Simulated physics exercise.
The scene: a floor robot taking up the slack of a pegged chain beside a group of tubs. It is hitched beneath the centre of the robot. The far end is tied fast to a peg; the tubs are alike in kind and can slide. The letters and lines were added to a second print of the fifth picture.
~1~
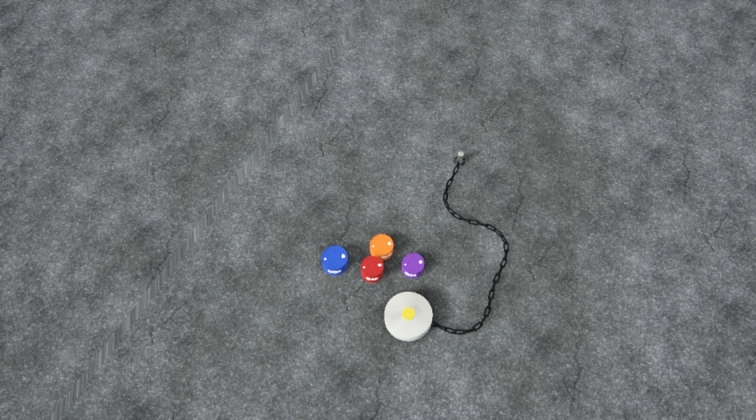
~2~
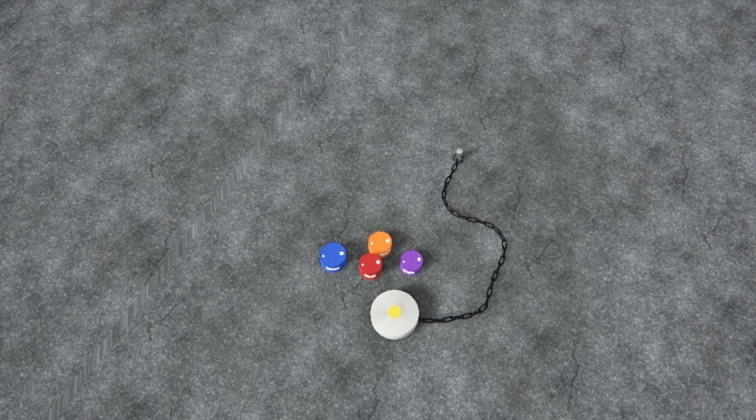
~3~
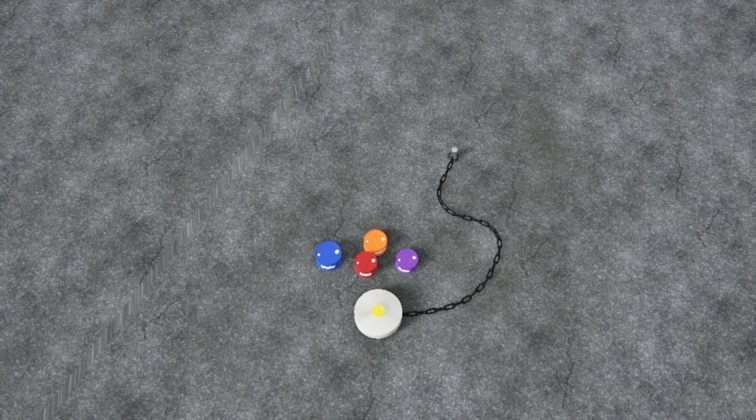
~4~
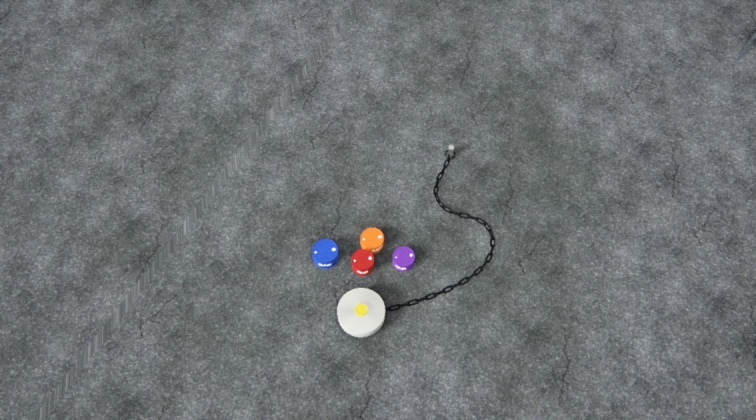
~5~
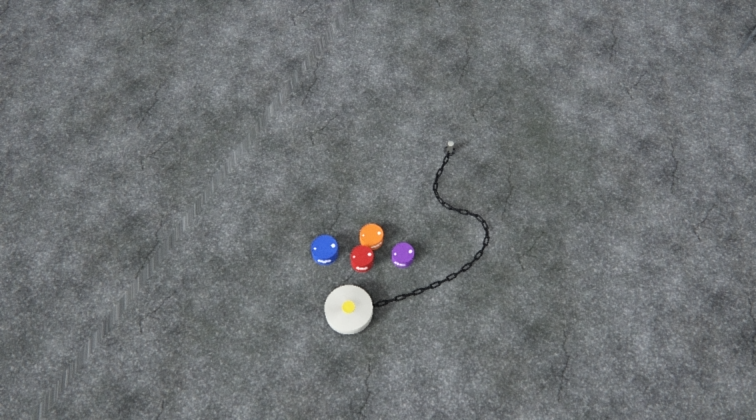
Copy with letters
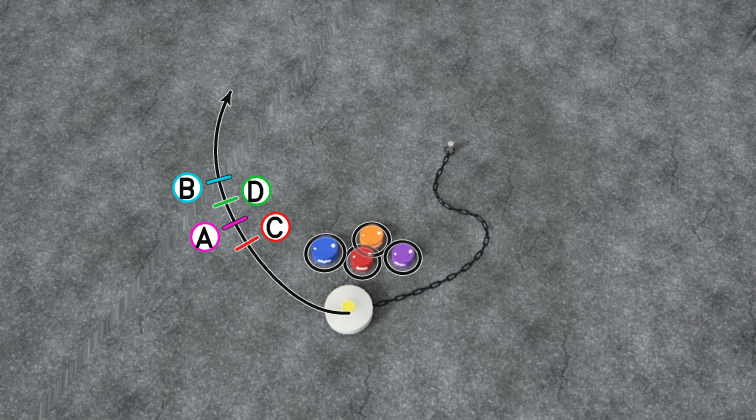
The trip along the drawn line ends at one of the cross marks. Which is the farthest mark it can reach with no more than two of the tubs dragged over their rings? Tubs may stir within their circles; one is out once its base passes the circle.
It can go as far as C.
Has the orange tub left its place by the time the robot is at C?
No.
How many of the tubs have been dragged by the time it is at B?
By then, four.
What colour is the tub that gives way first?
The purple tub.
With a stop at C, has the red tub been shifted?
No.
On the marked copy, A at (235, 223); B at (219, 180); C at (247, 244); D at (226, 202); the route from (349, 313) via (232, 216) to (231, 92).
With C. Early on, robot (303, 298).
Further on, robot (268, 269).
At the end, robot (246, 240); purple tub (391, 245); one over the rings.
As for the rest, A has four over the rings; B has four over the rings; D has four over the rings.
